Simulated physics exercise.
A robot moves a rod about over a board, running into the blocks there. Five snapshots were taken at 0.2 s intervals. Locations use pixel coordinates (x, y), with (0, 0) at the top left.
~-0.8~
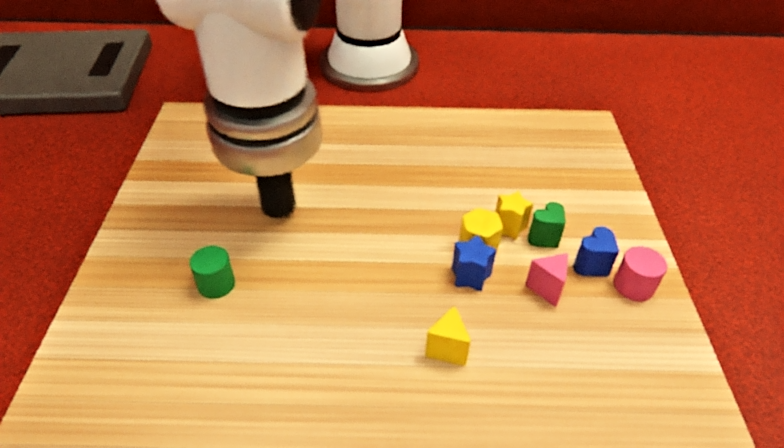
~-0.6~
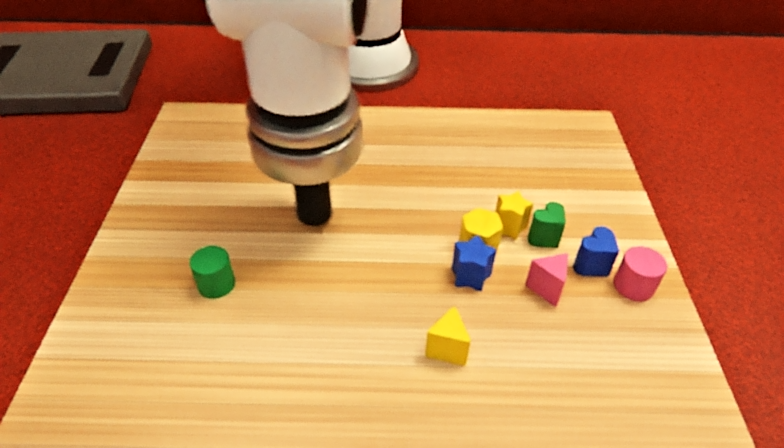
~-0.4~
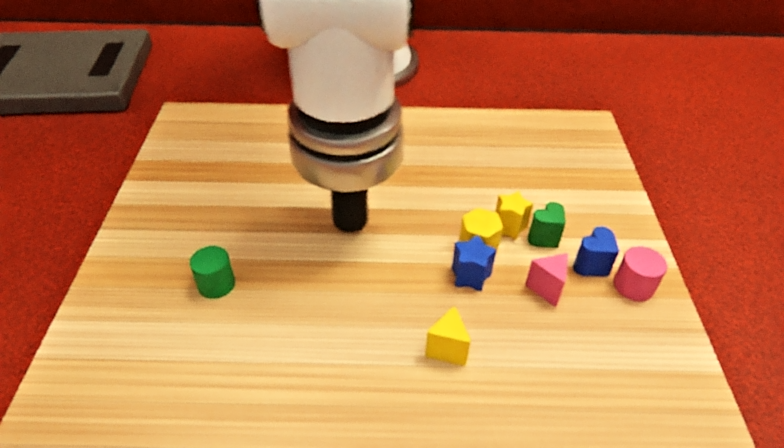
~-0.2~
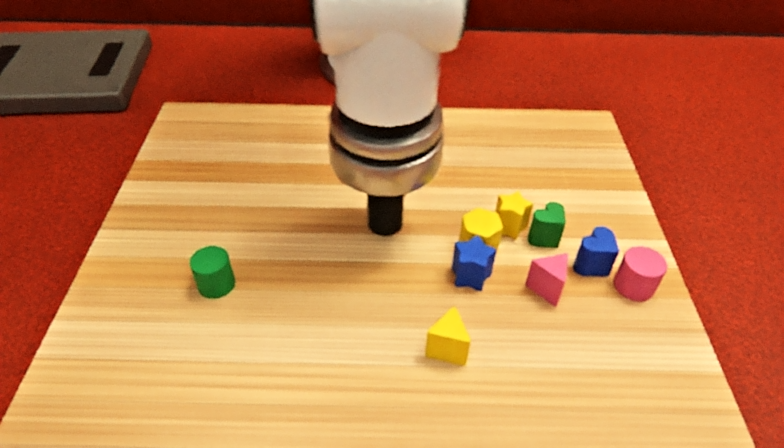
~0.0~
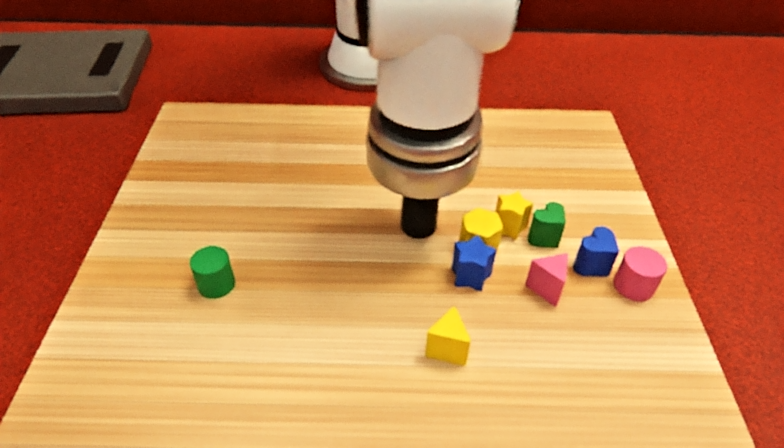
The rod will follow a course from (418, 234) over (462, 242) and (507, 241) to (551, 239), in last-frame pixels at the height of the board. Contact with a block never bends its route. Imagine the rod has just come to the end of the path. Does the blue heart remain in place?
Yes, I think so.
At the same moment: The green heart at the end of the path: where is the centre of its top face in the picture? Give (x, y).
It is going to be at (593, 209).
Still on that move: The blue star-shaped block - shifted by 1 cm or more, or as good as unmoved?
My prediction: It remains in place.
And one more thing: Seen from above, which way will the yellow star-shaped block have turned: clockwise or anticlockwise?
It twists against the clock when seen from above.
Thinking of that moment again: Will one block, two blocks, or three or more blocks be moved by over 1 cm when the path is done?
Going by the path, three or more of them shift by more than about 1 cm.
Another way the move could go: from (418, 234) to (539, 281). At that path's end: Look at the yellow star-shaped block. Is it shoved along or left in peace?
Not moved.
The first path, step by step. One third of the way, rod at (464, 235); yellow hexagonal block at (505, 227).
Two thirds of the way, rod at (510, 234); yellow hexagonal block at (544, 236), turned 65° clockwise; yellow star-shaped block at (531, 195), turned 25° anticlockwise.
At the end, rod at (553, 231); blue star-shaped block unmoved; yellow hexagonal block at (560, 241), turned 90° clockwise; yellow star-shaped block at (544, 191), turned 100° anticlockwise; green heart at (593, 209); blue heart unmoved.
